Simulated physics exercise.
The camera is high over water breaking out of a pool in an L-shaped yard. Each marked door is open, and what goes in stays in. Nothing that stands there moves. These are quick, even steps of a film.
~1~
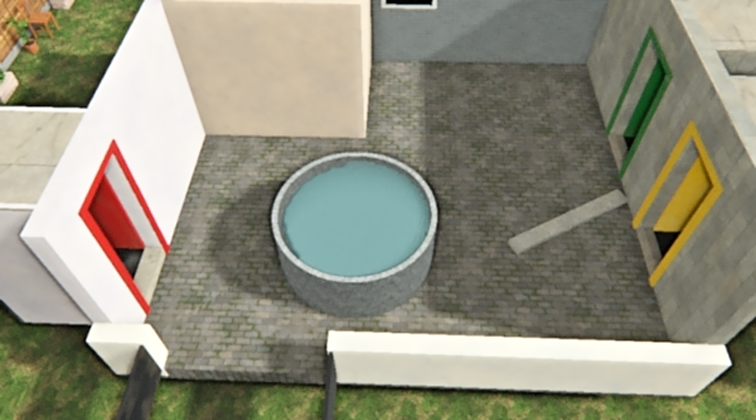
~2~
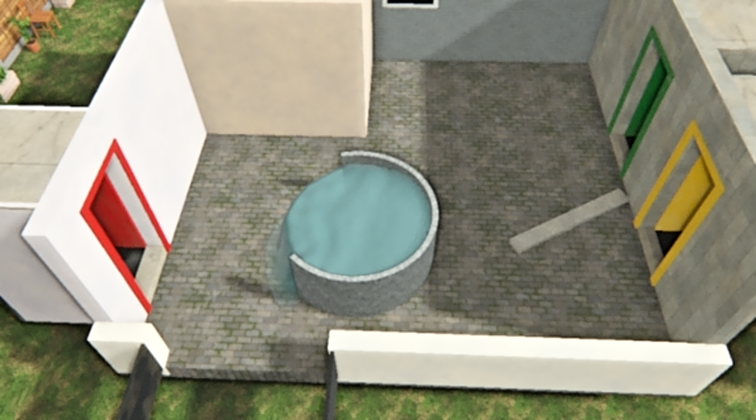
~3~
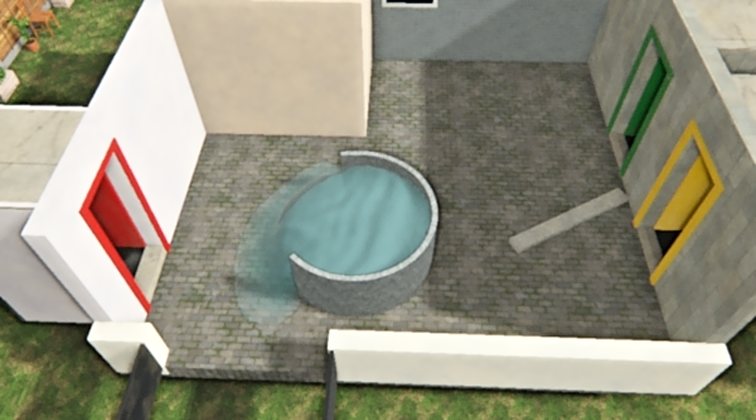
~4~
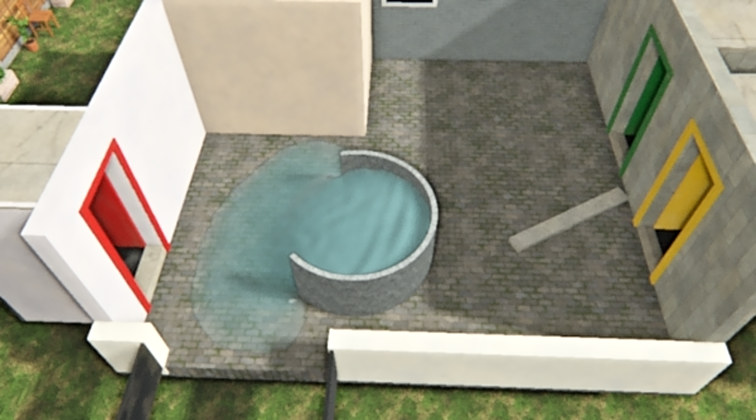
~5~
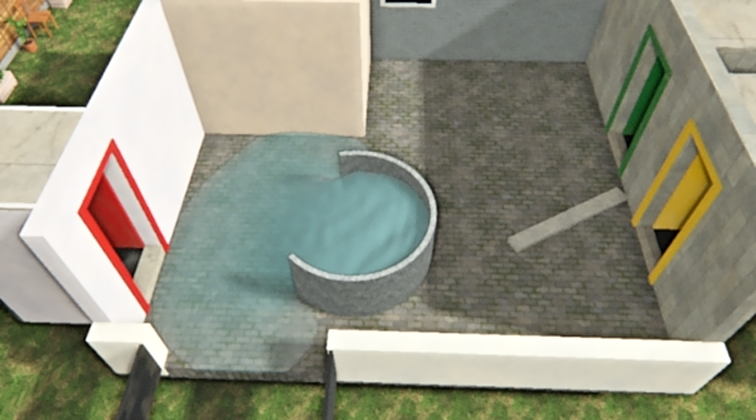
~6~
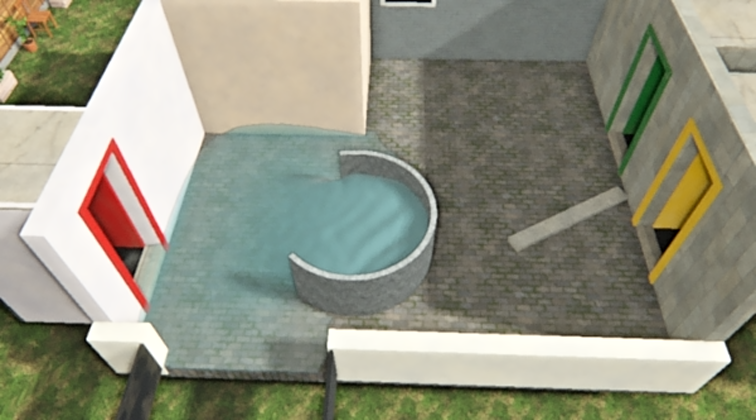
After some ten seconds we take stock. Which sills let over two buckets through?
One by one: The green door takes more than that; the red door takes more than that; the yellow door stays under that.
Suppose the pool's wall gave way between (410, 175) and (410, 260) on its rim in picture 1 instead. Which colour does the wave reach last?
I say the red door.
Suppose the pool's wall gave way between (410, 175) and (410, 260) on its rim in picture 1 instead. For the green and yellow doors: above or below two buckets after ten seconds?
In short: The green door passes that mark; the yellow door is over.
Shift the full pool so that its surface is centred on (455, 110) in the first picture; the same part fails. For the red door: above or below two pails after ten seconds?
Then: The red one is under.
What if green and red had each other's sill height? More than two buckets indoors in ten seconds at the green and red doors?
In short: Green door keeps below it, red door takes more.
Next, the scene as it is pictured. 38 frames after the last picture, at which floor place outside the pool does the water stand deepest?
Near (584, 67).
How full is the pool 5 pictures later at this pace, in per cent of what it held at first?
About 38 per cent.
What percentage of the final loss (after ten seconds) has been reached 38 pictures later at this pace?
Close to 80 %.
A moment on, water covers 25 % of the floor; the green door not reached, the red door over two buckets in, the yellow door not reached.
Next, water covers 30 % of the floor; the green door not reached, the red door far over two buckets in, the yellow door not reached.
Then, water covers 50 % of the floor; the green door not reached, the red door far over two buckets in, the yellow door not reached.
Later, water covers 85 % of the floor; the green door over two buckets in, the red door far over two buckets in, the yellow door wet at the sill, nothing in.
In the end, water covers 90 % of the floor; the green door far over two buckets in, the red door far over two buckets in, the yellow door wet at the sill, nothing in.
